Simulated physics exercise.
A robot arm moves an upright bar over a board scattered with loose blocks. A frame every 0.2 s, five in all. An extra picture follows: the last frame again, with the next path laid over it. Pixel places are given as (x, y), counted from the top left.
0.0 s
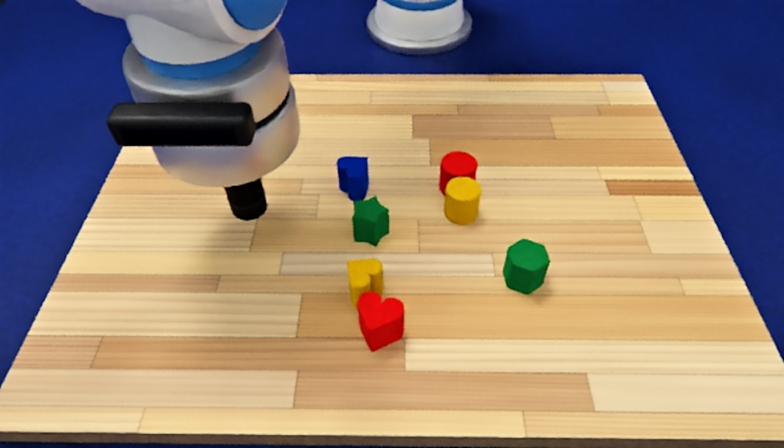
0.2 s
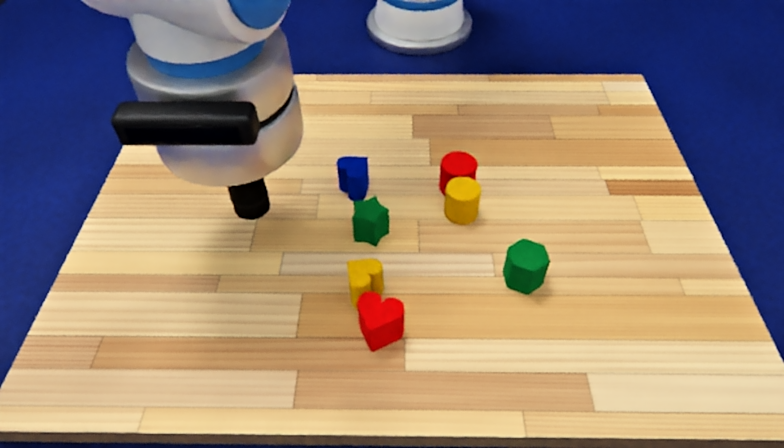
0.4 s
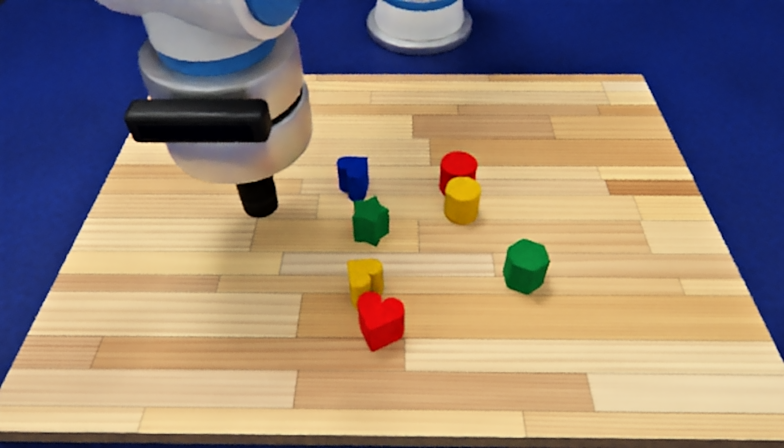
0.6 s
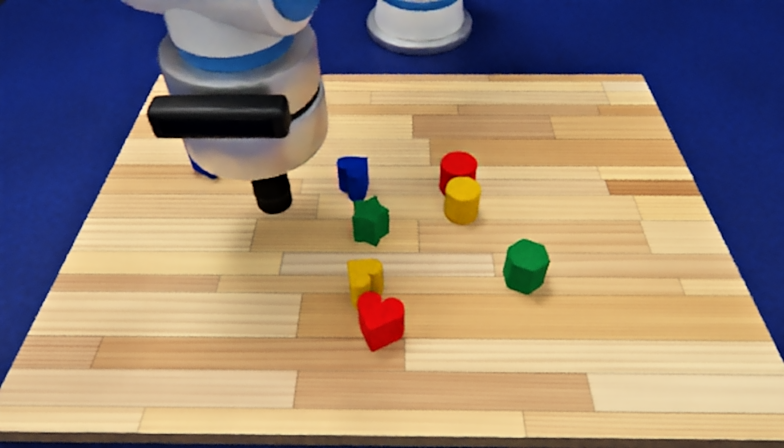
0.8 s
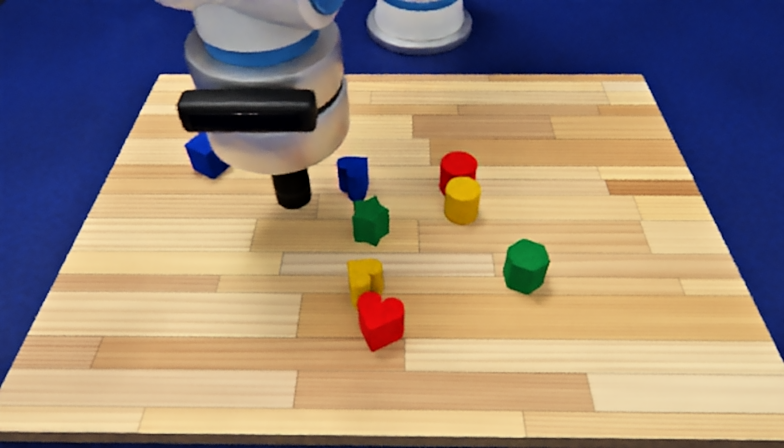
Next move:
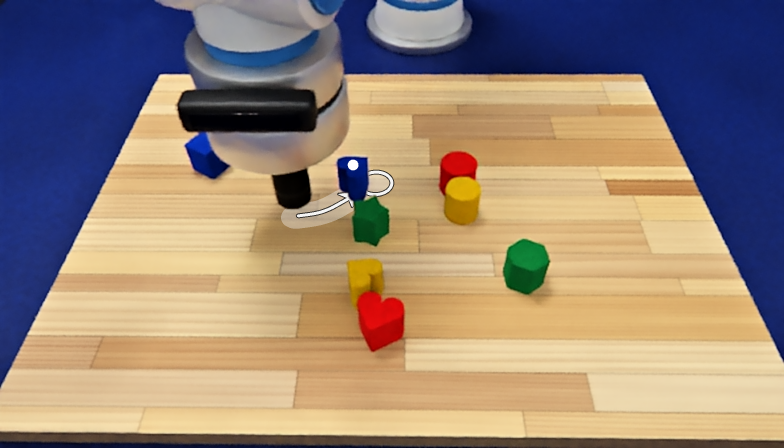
On a light wooden board scattered with small coloured blocks, a robot arm moved its upright black bar slowly to the right, uncovering a blue block behind it, while the blocks all stayed still.
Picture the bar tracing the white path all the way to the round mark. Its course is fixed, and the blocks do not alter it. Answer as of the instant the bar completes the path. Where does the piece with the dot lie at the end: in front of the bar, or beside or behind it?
I'd say the piece with the dot is still out in front of the bar at the end.
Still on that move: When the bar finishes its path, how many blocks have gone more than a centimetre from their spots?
By the end, one block will have moved.
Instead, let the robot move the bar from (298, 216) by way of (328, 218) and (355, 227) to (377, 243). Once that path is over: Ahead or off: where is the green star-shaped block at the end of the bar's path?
It is still ahead of the bar.
Drawn move, from (298, 216) via (340, 203), ending at (376, 183); the dot is on the blue heart block.
What follows on the original path. Halfway along, bar (339, 185); blue heart block (357, 163), turned 15° anticlockwise.
At the end, bar (375, 165); blue heart block (389, 143), turned 20° anticlockwise; green star-shaped block still.
